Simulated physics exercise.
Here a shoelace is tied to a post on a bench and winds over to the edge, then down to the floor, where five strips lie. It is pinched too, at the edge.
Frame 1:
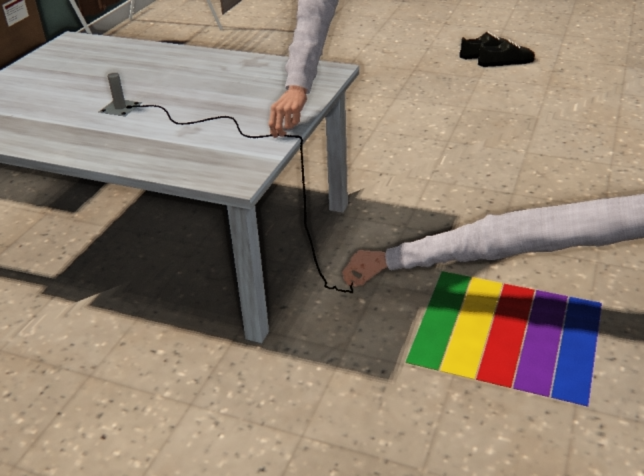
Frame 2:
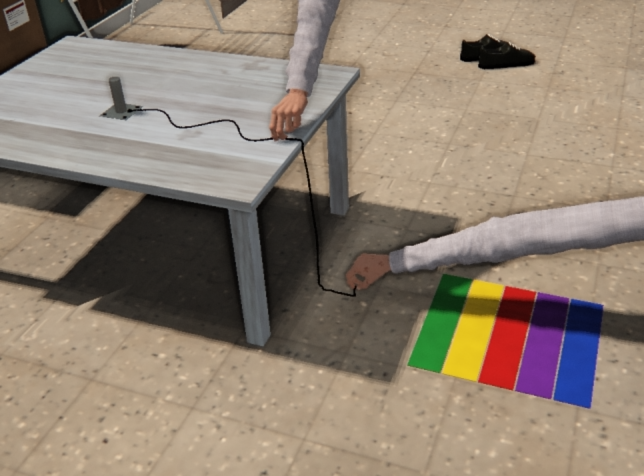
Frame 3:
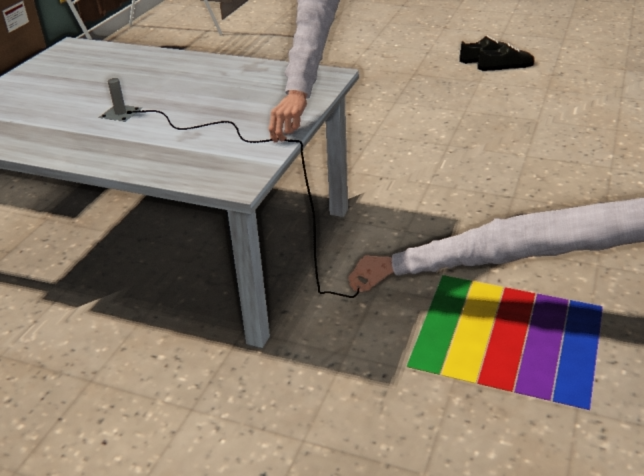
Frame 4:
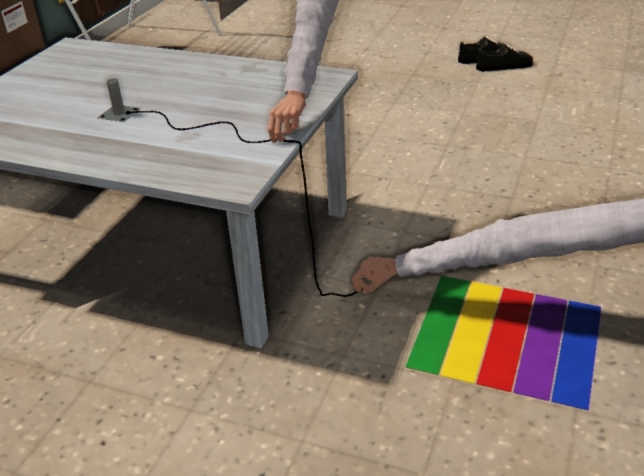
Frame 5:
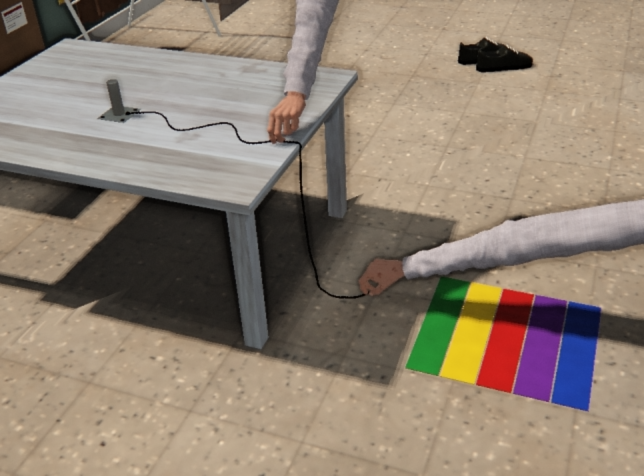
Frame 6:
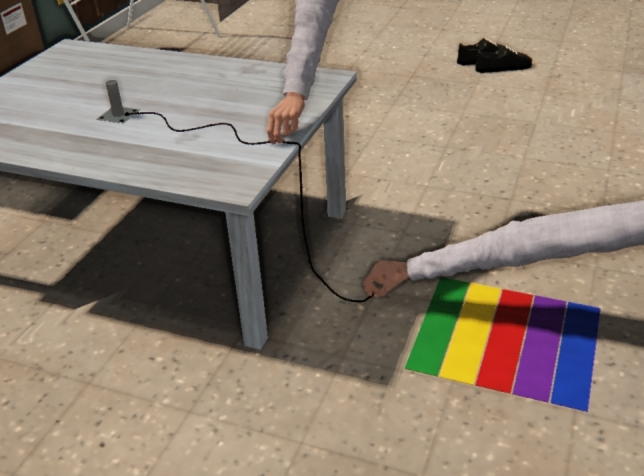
A hand near the floor draws the loose end of a dark cord slightly to the right, toward the colored strips, while another hand pinches the cord at the table's edge and the stretch tied to the post stays still.
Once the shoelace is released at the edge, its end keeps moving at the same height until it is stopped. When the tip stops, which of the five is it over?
The red one.
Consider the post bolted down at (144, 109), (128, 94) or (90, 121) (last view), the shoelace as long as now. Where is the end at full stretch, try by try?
Near (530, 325), (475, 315) and (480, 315).
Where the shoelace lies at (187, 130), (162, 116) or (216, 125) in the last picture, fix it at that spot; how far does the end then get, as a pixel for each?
Those spots come out as (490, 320), (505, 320) and (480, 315).
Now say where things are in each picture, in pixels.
End (352, 283); green (428, 348); yellow (463, 356); red (498, 364); purple (535, 373); blue (573, 381), in the first picture.
End (356, 286); shoelace through (161, 111) (206, 124) (245, 139) (305, 159) (315, 223) (319, 280), in the second picture.
End (358, 289), in the third picture.
End (362, 290); shoelace through (159, 113) (204, 126) (244, 141) (302, 161) (310, 225) (316, 282), in the fourth picture.
End (369, 292), in the fifth picture.
End (373, 294); shoelace through (159, 114) (204, 127) (243, 142) (300, 162) (303, 225) (322, 281), in the sixth picture.
A little later, end near (456, 311); over green.
Next, end near (490, 318); over yellow.
When it is tight, end near (509, 322); over red. The red one.
